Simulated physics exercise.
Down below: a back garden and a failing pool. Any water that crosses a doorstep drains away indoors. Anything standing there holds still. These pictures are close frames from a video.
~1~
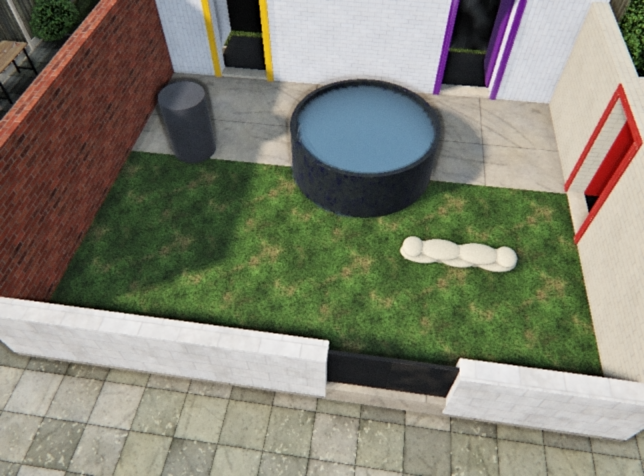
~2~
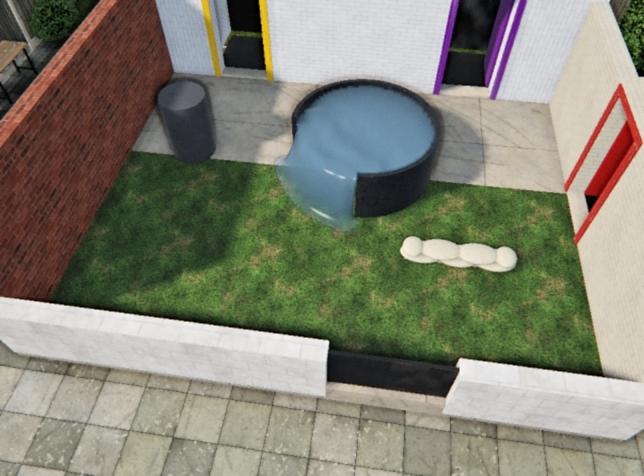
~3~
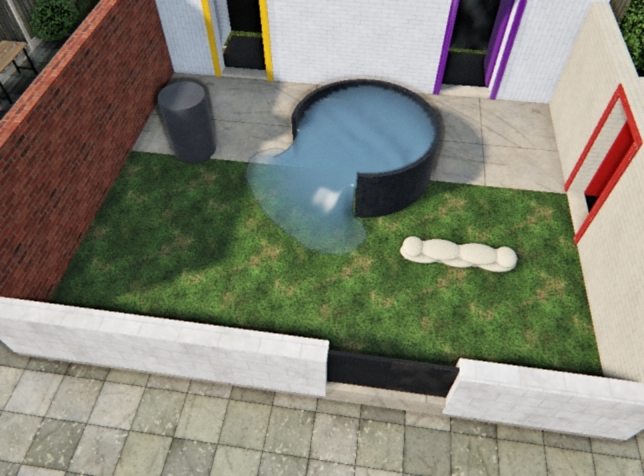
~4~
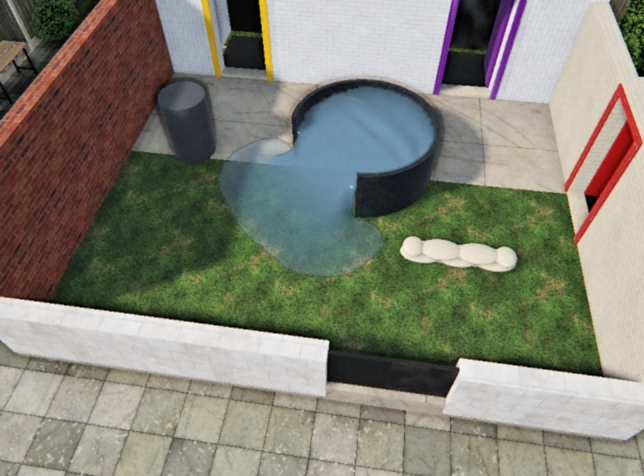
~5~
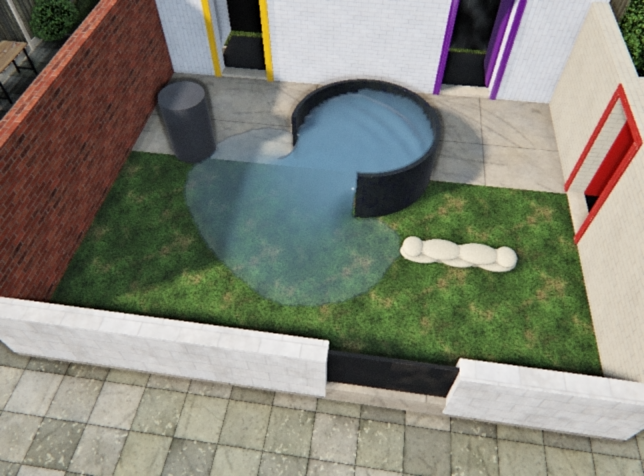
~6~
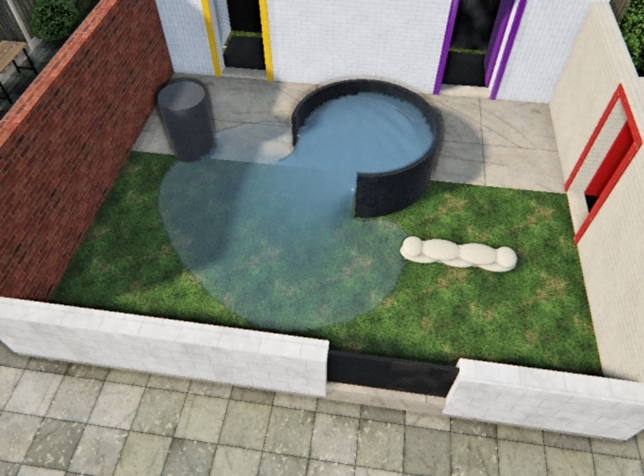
A round pool in a walled back garden burst open at its front left side, and the water poured out and spread in a wide sheet across the grass, past a knobbly white sculpture.
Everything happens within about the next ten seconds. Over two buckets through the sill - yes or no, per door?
Red door - no, purple door - no, yellow door - yes.
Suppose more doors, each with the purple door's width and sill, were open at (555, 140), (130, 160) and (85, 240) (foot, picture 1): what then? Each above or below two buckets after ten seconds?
Stays within it; exceeds it; exceeds it.
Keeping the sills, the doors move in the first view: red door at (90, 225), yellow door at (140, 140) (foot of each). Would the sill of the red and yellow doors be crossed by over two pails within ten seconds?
Outcome: Red door exceeded, then yellow door exceeded.
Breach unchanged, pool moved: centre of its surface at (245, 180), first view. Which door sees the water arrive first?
The yellow-painted one.
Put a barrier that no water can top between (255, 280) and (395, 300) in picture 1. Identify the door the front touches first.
It is the one in yellow.
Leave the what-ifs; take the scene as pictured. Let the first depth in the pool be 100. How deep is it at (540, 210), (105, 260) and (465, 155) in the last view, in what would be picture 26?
Respectively 0, 30 and 0 per cent.
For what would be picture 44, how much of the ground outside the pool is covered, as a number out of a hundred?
That's roughly 70 per cent.
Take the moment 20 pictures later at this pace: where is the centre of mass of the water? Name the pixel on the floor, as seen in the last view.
Near (232, 230).
A moment on, water covers 40 % of the floor; the red door not reached, the purple door not reached, the yellow door not reached.
Next, water covers 45 % of the floor; the red door not reached, the purple door not reached, the yellow door not reached.
Then, water covers 55 % of the floor; the red door not reached, the purple door not reached, the yellow door wet at the sill, nothing in.
Later, water covers 70 % of the floor; the red door not reached, the purple door not reached, the yellow door under two buckets in.
In the end, water covers 95 % of the floor; the red door wet at the sill, nothing in, the purple door wet at the sill, nothing in, the yellow door over two buckets in.
